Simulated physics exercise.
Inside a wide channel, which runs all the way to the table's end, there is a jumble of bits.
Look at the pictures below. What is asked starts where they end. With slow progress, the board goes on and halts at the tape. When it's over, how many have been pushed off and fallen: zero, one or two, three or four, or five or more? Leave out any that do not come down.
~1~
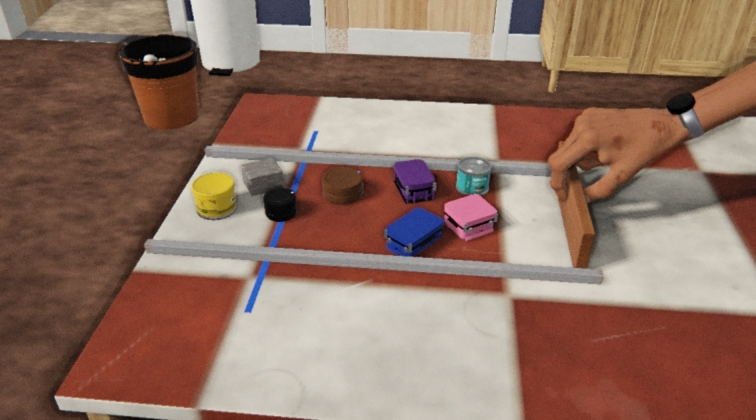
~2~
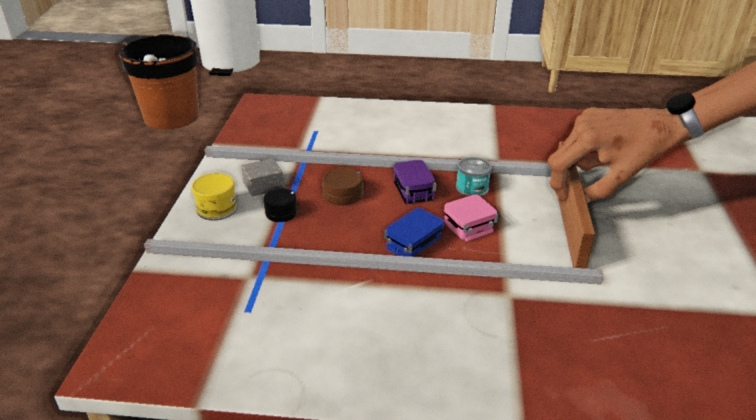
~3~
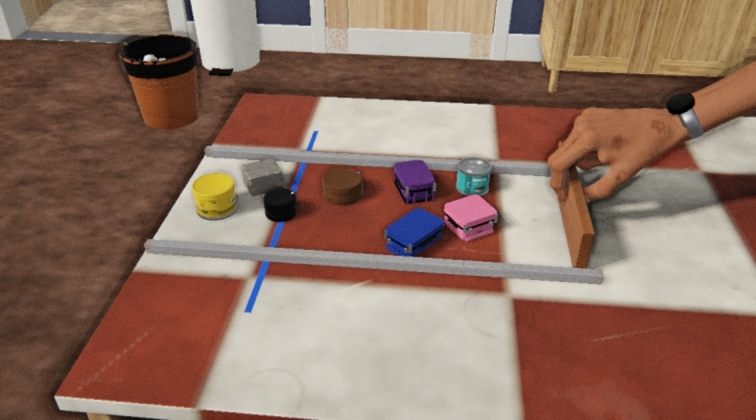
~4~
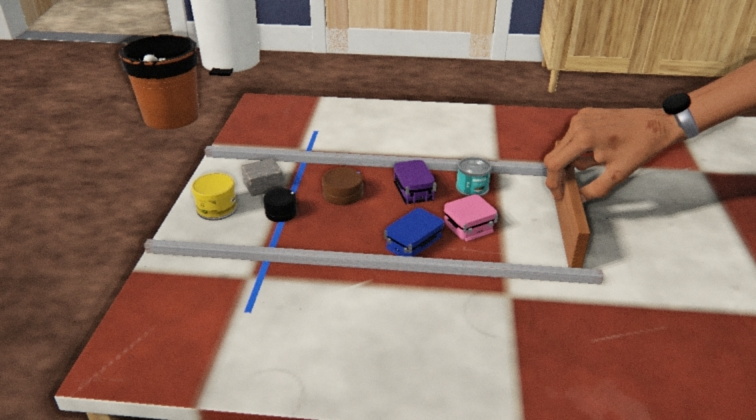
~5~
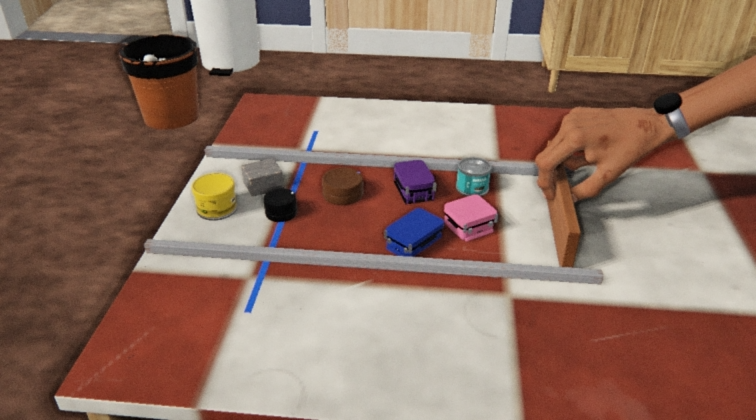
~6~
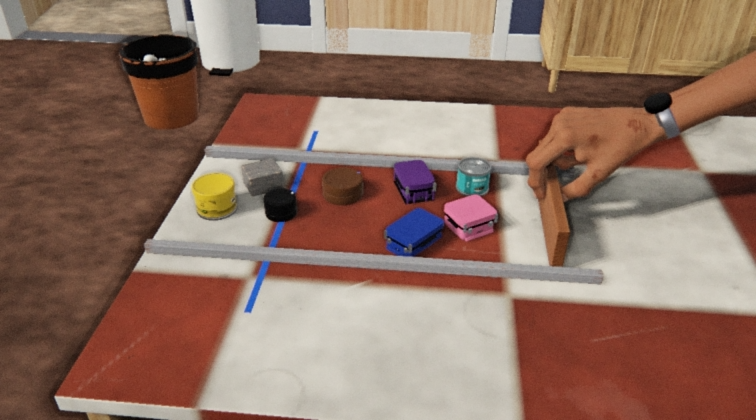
Count off: Nothing.
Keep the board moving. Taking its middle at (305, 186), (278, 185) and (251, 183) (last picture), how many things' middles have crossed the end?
0, 0, 1.
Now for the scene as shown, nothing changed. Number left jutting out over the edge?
That adds up to 0.
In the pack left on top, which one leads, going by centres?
Foremost: The yellow tin.
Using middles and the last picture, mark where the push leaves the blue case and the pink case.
The blue case at (258, 230), the pink case at (268, 200).
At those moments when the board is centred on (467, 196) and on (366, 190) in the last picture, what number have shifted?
At the first point the count is 3, at the second it's 6.
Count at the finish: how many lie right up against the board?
Looks like 4 of them, all told.
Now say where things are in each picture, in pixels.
The first frame shows yellow tin (215, 196); grey block (263, 177); black lid (280, 205); board (572, 202); tape (288, 204).
The second frame shows grey block (263, 177); purple case (414, 182).
The third frame shows black lid (280, 205); brown lid (343, 186).
The fourth frame shows yellow tin (215, 197); turquoise pot (473, 177).
The fifth frame shows grey block (263, 177); blue case (415, 235).
The sixth frame shows yellow tin (215, 197); grey block (263, 177); black lid (280, 205); board (549, 201); tape (288, 204).
Early on, none off yet; yellow tin at rest near (215, 197); grey block at rest near (263, 177); black lid at rest near (280, 205).
Finally, the number that fall off is zero.
